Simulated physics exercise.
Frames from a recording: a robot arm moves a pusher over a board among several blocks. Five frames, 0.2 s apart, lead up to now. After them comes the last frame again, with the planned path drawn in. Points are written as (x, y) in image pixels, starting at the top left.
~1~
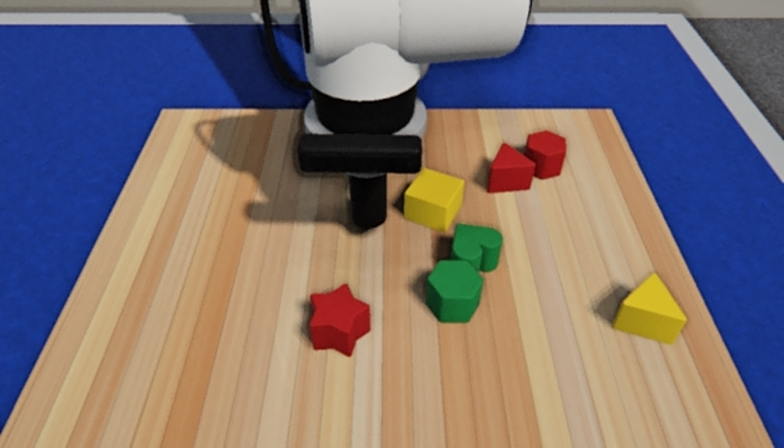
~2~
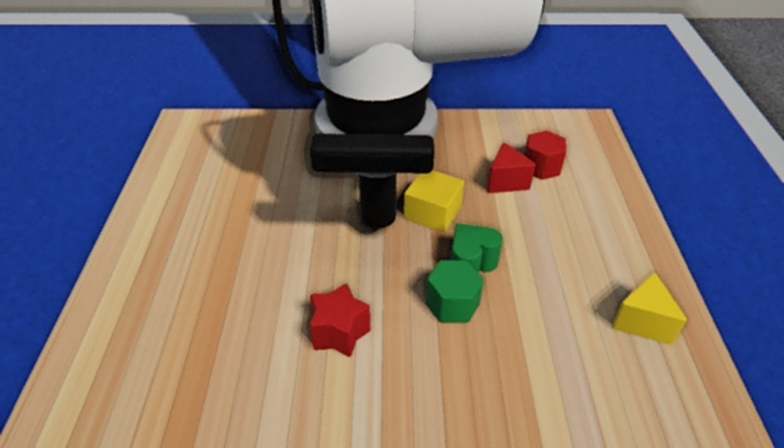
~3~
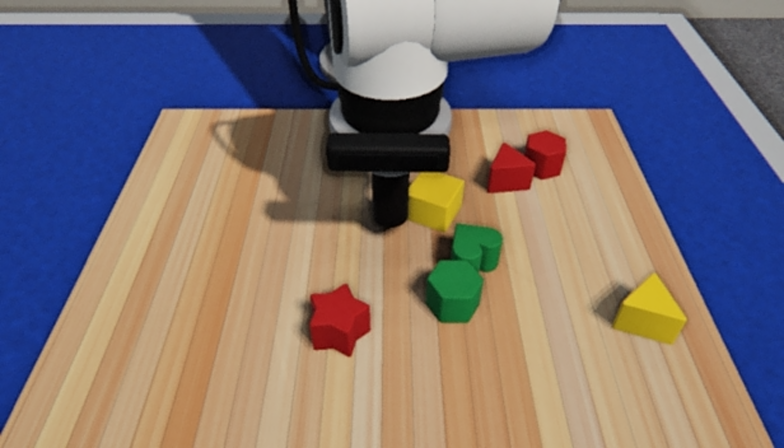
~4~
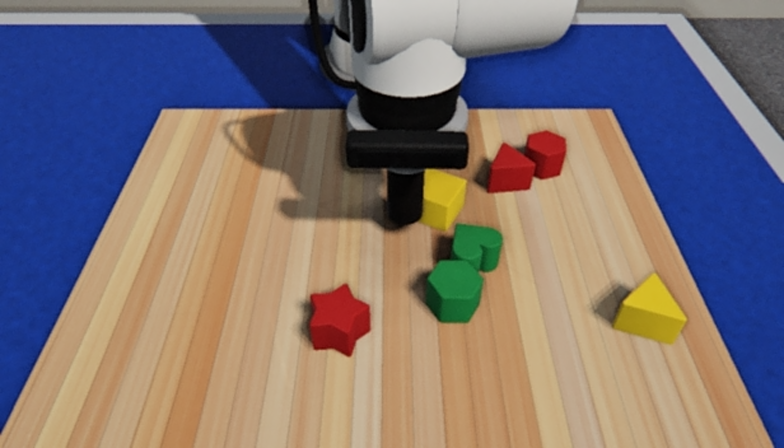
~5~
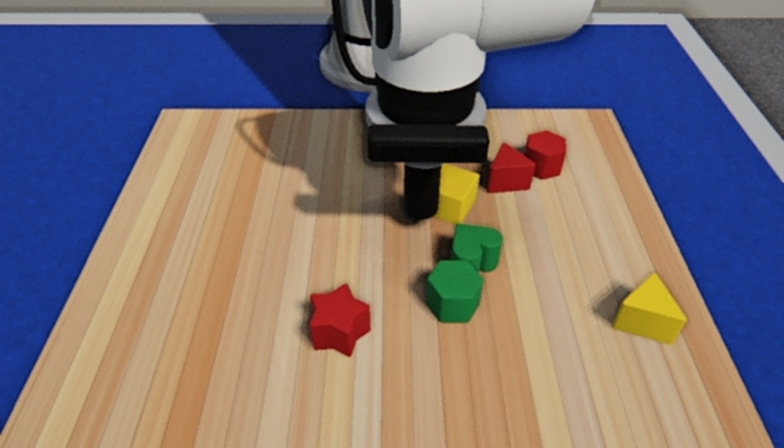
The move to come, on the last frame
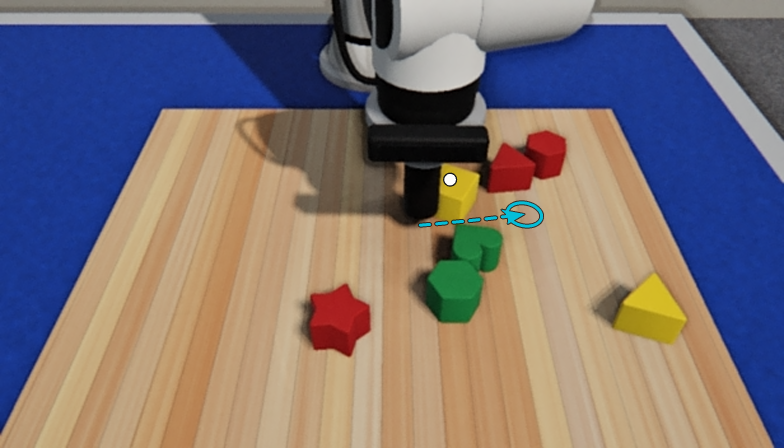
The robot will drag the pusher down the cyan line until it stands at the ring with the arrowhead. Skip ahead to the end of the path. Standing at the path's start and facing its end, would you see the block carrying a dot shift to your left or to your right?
Leftward.
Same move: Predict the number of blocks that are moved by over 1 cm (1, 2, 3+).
Blocks moved: One.
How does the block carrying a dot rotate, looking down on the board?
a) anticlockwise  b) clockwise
My answer is option a.
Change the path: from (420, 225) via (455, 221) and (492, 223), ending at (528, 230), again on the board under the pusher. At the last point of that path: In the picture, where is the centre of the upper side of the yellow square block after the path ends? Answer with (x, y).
I predict (473, 169).
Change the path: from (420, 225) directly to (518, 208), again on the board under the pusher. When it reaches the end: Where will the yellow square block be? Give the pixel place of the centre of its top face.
My prediction: (477, 163).
Path on the board, from (420, 225) to (524, 214); the dot is on the yellow square block.
What follows on the original path. One third of the way, pusher (458, 205); yellow square block (469, 171), turned 20° anticlockwise.
Two thirds of the way, pusher (494, 201); yellow square block (472, 168), turned 35° anticlockwise.
At the end, pusher (528, 197); yellow square block (472, 168), turned 35° anticlockwise; green heart in place.
